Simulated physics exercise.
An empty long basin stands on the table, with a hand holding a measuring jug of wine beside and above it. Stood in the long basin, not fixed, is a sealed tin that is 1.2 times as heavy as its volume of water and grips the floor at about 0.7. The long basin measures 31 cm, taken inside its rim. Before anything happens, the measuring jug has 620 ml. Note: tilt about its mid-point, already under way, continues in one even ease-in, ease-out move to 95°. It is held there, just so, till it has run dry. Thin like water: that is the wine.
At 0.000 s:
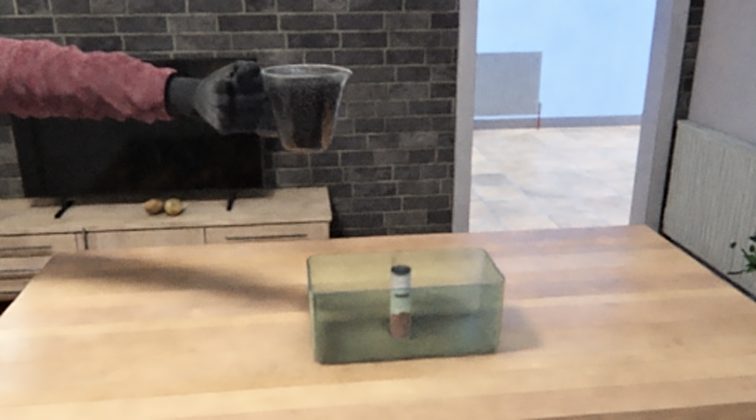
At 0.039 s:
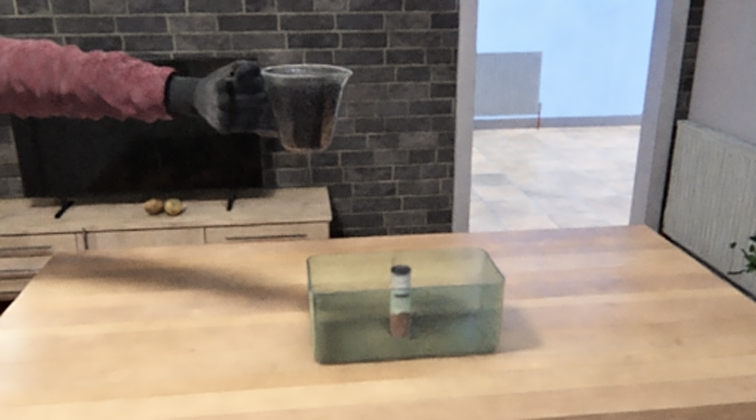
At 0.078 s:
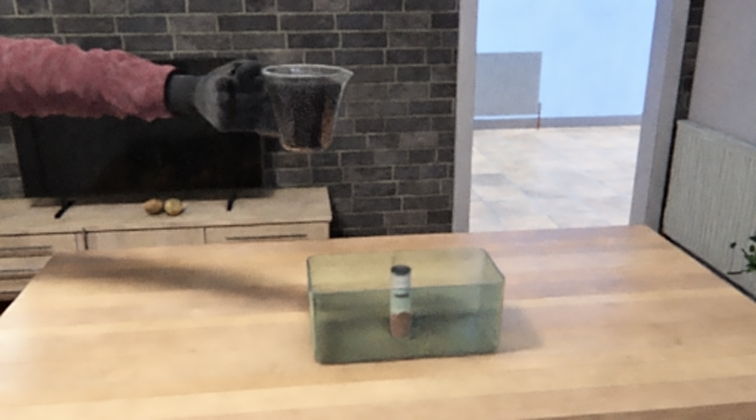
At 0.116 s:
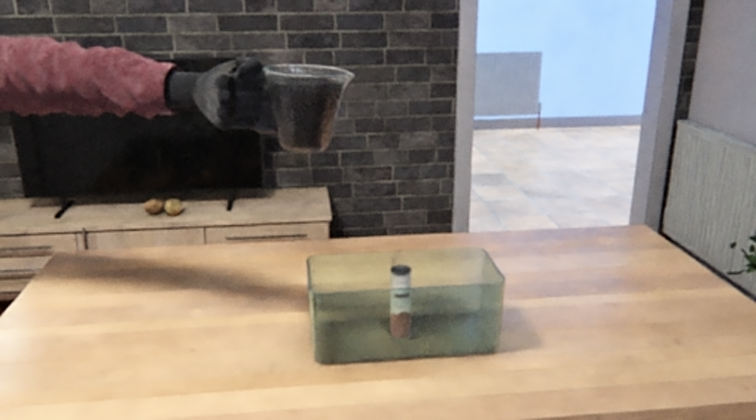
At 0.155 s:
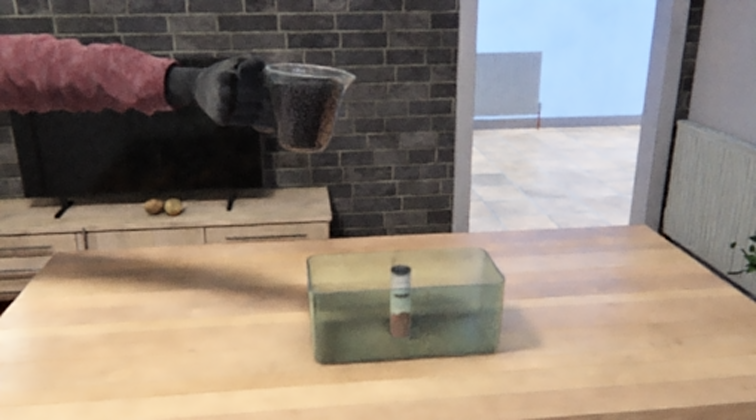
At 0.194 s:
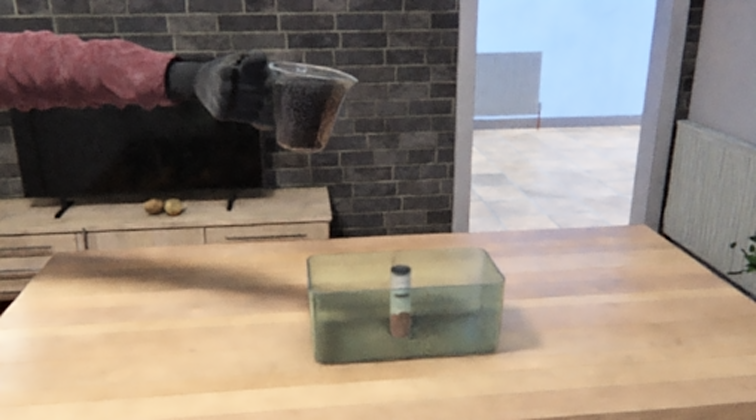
On a wooden table, a clear basin stood with a small tin inside it, while a gloved hand above and to the left held a jug of dark liquid level, then slowly tilted it slightly rightward.
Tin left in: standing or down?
It is not overturned.
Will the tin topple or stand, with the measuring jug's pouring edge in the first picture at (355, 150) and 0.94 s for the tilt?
After that, the tin overturns.
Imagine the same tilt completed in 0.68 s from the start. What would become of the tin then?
In that case the tin stays vertical.
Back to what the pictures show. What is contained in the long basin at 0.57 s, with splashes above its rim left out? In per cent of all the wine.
Fraction in basin: Approx. 0%.
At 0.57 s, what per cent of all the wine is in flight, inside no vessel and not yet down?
Around 26 percent.
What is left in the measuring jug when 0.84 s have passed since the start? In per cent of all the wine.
What remains is about 22 percent of it all.
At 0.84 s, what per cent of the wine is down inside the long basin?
That comes to about 42 percent.
Then, 0.57 s in, the tilt is 63° and 75 per cent is still to pour; the tin stands where it began.
Then, 0.84 s in, the tilt is 92° and 23 per cent is still to pour; the tin stands where it began.
Then, 1.13 s in, the tilt is 95° and 1 per cent is still to pour; the tin stands where it began.
Then, 1.44 s in, the tilt is 95° and 0 per cent is still to pour; the tin stands where it began.
Finally, the tin stands where it began.
